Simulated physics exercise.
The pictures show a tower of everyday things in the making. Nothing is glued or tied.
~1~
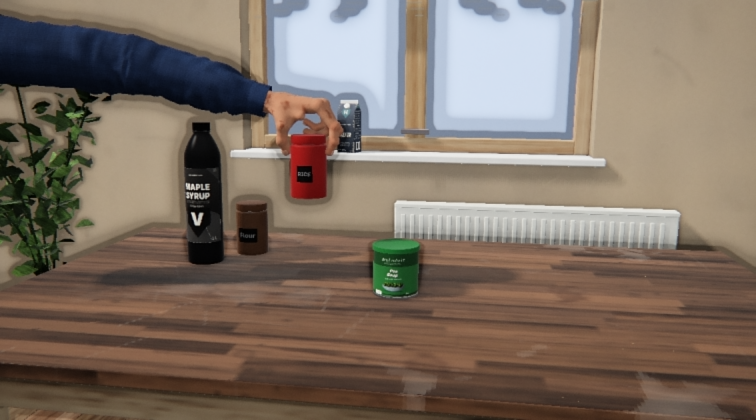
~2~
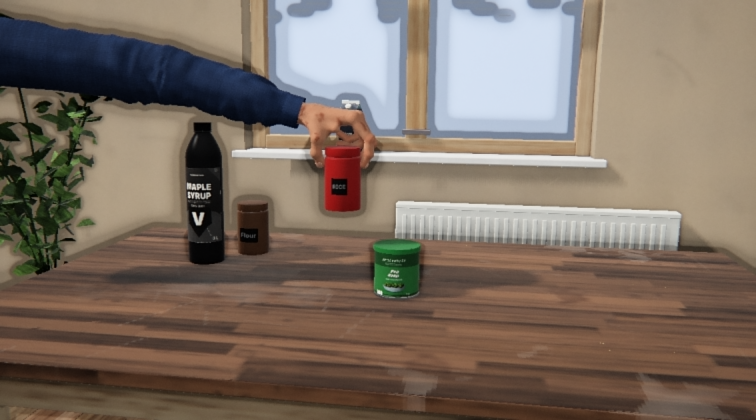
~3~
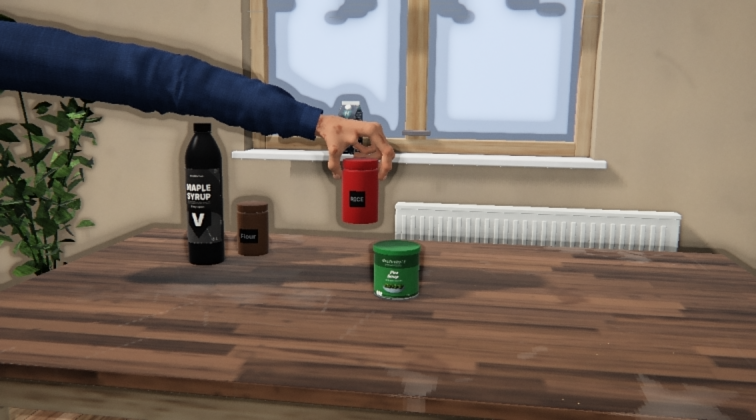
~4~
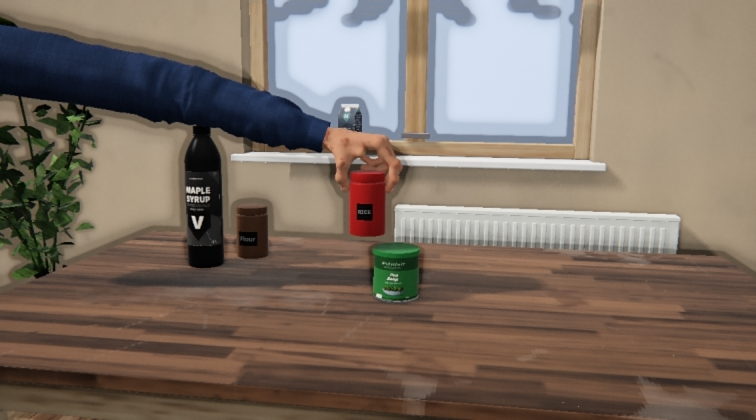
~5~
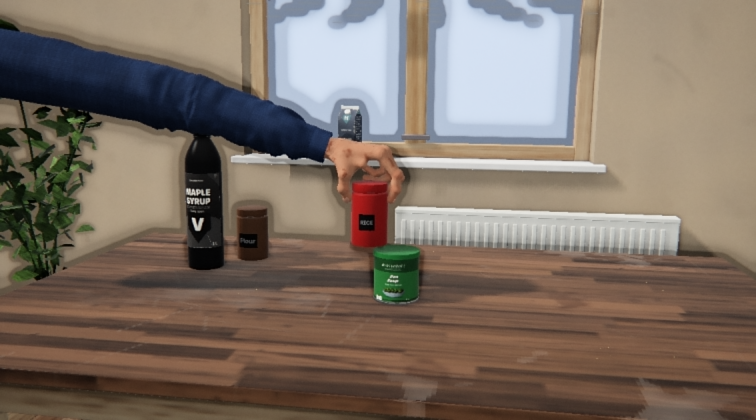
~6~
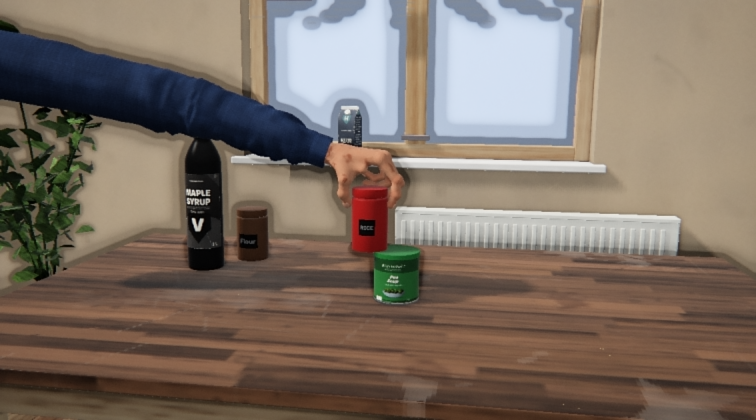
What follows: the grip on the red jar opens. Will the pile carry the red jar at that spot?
In the end the pile comes apart.
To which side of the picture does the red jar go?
It goes to the left.
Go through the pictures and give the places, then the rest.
The first picture shows still above its spot; red jar (309, 166); green pot (396, 269).
The second picture shows still above its spot; red jar (343, 178); black bottle (205, 192).
The third picture shows still above its spot; red jar (360, 190); brown jar (253, 228).
The fourth picture shows still above its spot; red jar (368, 203); green pot (396, 272).
The fifth picture shows still above its spot; red jar (370, 213); black bottle (204, 198).
The sixth picture shows in place under the hand; red jar (370, 218); brown jar (253, 233).
Then, 0.40 s past the last view, red jar now fallen.
Then, 0.60 s past the last view, things are still on the move.
Finally, fallen, red jar; the other 3 still in place. Final places as the last picture's camera would see them, red jar near (299, 277). The pile gives way.
